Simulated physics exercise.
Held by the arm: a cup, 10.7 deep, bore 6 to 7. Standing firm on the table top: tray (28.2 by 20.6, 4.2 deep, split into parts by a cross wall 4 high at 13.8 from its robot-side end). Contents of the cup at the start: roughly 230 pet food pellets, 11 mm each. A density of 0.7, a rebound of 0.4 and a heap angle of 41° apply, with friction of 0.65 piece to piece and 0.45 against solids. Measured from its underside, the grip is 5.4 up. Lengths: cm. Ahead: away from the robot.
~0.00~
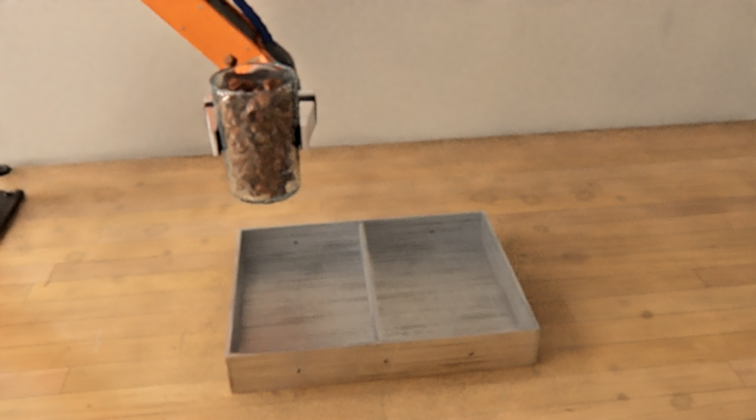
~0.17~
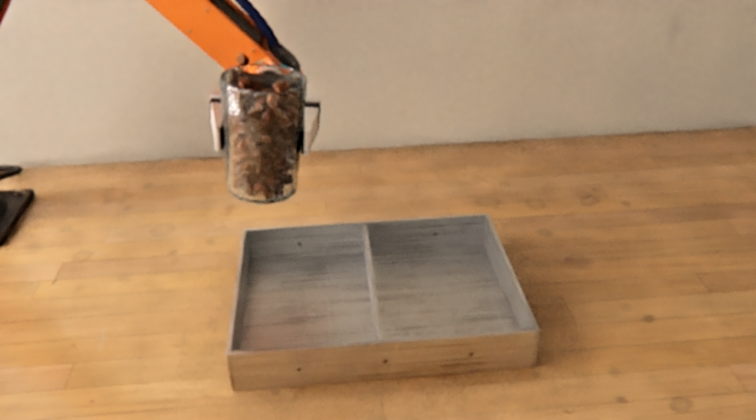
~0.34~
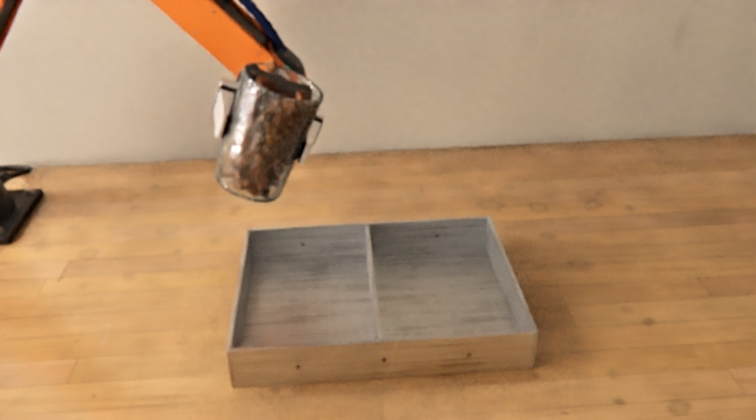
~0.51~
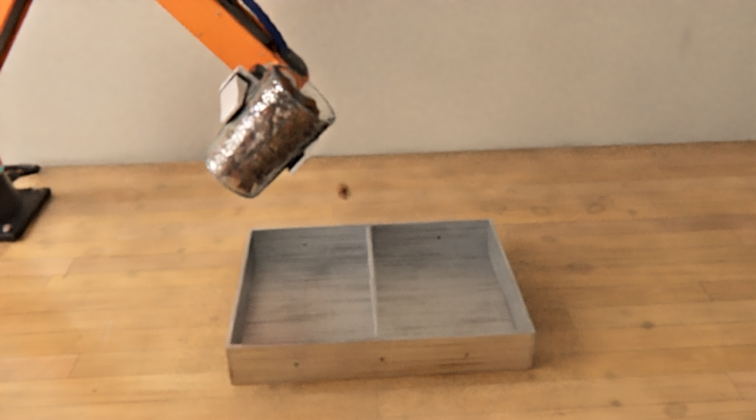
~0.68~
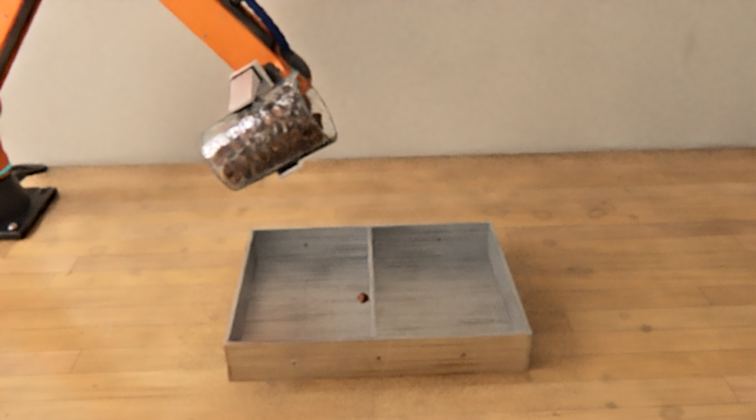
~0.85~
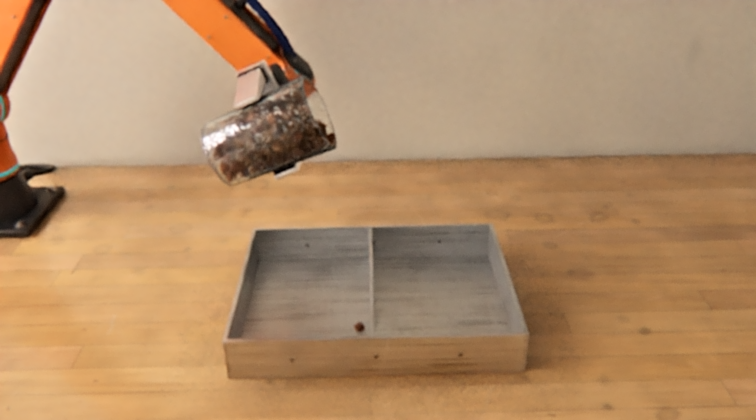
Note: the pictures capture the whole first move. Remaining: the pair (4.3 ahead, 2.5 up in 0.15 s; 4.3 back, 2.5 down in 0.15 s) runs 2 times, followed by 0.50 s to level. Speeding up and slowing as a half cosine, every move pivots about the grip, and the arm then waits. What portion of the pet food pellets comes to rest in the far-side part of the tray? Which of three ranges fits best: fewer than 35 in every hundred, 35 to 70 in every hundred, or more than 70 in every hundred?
Fewer than 35 in every hundred.
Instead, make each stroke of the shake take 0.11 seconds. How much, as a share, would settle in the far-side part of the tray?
In that case about 50 in a hundred.
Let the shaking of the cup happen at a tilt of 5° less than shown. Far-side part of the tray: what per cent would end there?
Estimate: Around 10 per cent.
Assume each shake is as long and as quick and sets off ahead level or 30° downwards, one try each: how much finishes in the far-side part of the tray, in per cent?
First try about 10 %, second try about 5 %.
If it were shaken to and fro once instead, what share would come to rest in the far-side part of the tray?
In that case it would be near 15 percent.
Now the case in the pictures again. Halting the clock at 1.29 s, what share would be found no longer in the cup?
Roughly 15 per cent by then.
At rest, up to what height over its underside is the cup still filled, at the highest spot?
I'd say near 9.5 cm from the bottom.
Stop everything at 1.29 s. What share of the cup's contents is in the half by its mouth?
Roughly 50 per cent.
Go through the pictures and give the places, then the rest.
In the first picture, cup middle at (260, 136), level; upper third of the load around (259, 106), from x 220 to 290, top at y 60; 226 in the cup.
In the second picture, cup middle at (263, 136), tilted 6° forward; upper third of the load around (262, 107), from x 230 to 295, top at y 60.
In the third picture, cup middle at (265, 136), tilted 23° forward; upper third of the load around (270, 109), from x 225 to 305, top at y 65.
In the fourth picture, cup middle at (266, 135), tilted 44° forward; upper third of the load around (275, 113), from x 215 to 345, top at y 80; 225 in the cup, 1 in flight or on a rim.
In the fifth picture, cup middle at (267, 135), tilted 61° forward; upper third of the load around (278, 117), from x 210 to 365, top at y 90; 225 in the cup, 1 in the robot-side part.
In the sixth picture, cup middle at (268, 135), tilted 67° forward; upper third of the load around (277, 118), from x 215 to 360, top at y 95; 225 in the cup, 1 in the robot-side part.
After 1.29 s, tilted 67° forward, highest piece 25 above the table; 191 in the cup, 28 in the far-side part, 6 in the robot-side part, 1 in flight or on a rim.
After 1.73 s, tilted 27° forward, highest piece 25 above the table; 157 in the cup, 49 in the far-side part, 19 in the robot-side part, 1 in flight or on a rim.
After 2.15 s, level, highest piece 25 above the table; 157 in the cup, 49 in the far-side part, 20 in the robot-side part.
After 3.20 s, level, highest piece 25 above the table; 157 in the cup, 49 in the far-side part, 20 in the robot-side part.
At rest, 157 in the cup, 49 in the far-side part, 20 in the robot-side part. That is 22 % in the far-side part of the tray.
